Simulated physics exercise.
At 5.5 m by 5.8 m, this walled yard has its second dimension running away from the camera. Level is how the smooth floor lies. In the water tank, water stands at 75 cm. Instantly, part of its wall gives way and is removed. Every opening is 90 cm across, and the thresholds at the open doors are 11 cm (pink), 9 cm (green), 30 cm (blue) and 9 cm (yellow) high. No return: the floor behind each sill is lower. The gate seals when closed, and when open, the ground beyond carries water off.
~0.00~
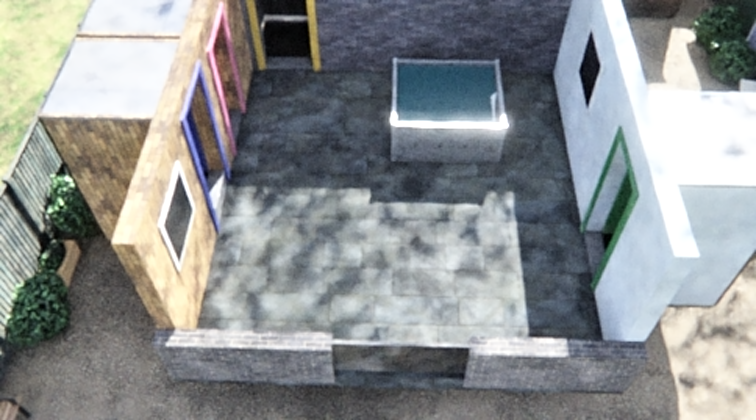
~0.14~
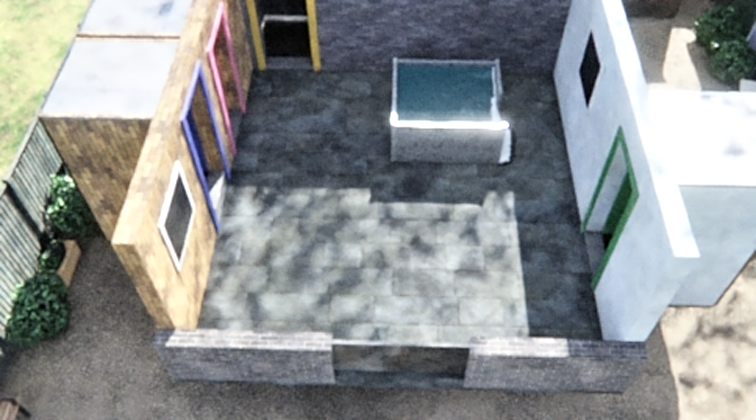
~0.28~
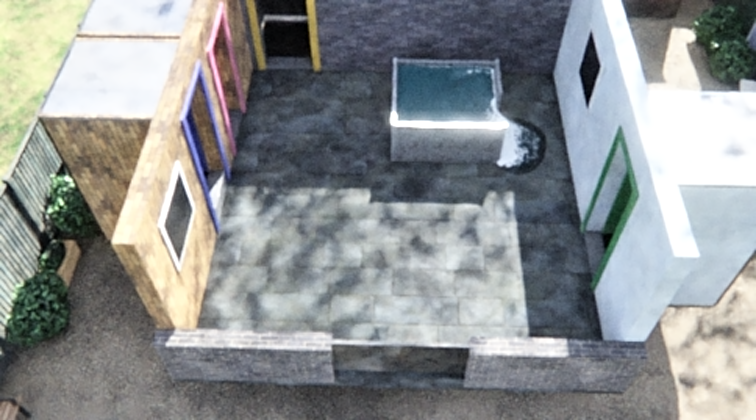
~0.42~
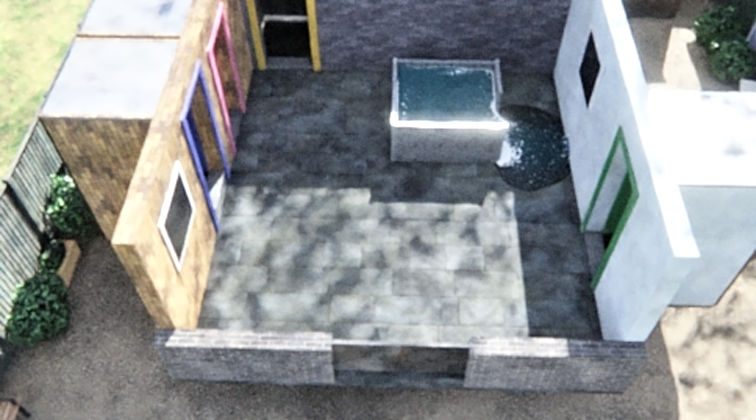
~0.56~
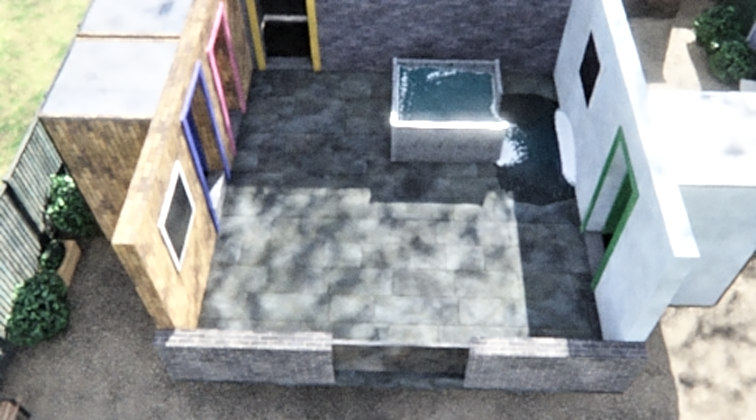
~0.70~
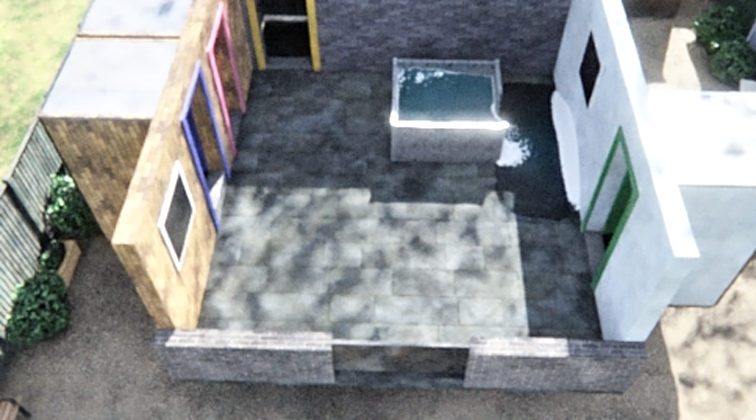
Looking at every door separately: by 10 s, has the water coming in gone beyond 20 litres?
My prediction: The pink door lets in less than the limit, the green door lets in less than the limit, the blue door lets in less than the limit, the yellow door lets in less than the limit.
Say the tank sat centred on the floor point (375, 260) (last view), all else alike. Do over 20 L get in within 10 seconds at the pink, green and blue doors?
Checking each door against the limit: Pink does not exceed it, green tops it, blue does not exceed it.
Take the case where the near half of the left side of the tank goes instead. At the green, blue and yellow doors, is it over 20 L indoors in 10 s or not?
Here's how it goes: Green falls short, blue falls short, yellow exceeds it.
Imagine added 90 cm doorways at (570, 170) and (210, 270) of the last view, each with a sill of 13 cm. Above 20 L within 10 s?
In turn: Beyond it, short of it.
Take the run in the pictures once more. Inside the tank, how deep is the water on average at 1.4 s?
Mean depth: About 47 cm.
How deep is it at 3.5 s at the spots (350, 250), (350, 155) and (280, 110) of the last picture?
0, 0 and 1 cm, respectively.
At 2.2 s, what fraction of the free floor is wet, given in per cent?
Wet share: Near 30 percent.
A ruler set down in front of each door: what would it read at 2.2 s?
Depths in cm: Pink 0, green 9, blue 0, yellow 0.
After 1.4 s water covers 15 % of the floor and is deepest (44 cm) near (559, 146); pink door not reached, green door 10 cm at the sill, 0 L in, blue door not reached, yellow door not reached.
After 2.2 s water covers 30 % of the floor and is deepest (32 cm) near (561, 154); pink door not reached, green door 9 cm at the sill, 0 L in, blue door not reached, yellow door not reached.
After 3.5 s water covers 50 % of the floor and is deepest (24 cm) near (559, 146); pink door not reached, green door 7 cm at the sill, 1 L in, blue door not reached, yellow door 6 cm at the sill, 0 L in.
After 6.0 s water covers 80 % of the floor and is deepest (14 cm) near (222, 216); pink door 8 cm at the sill, 0 L in, green door 4 cm at the sill, 1 L in, blue door 10 cm at the sill, 0 L in, yellow door 7 cm at the sill, 3 L in.
After 10.0 s water covers 95 % of the floor and is deepest (10 cm) near (341, 334); pink door 6 cm at the sill, 0 L in, green door 3 cm at the sill, 1 L in, blue door 8 cm at the sill, 0 L in, yellow door 6 cm at the sill, 6 L in.
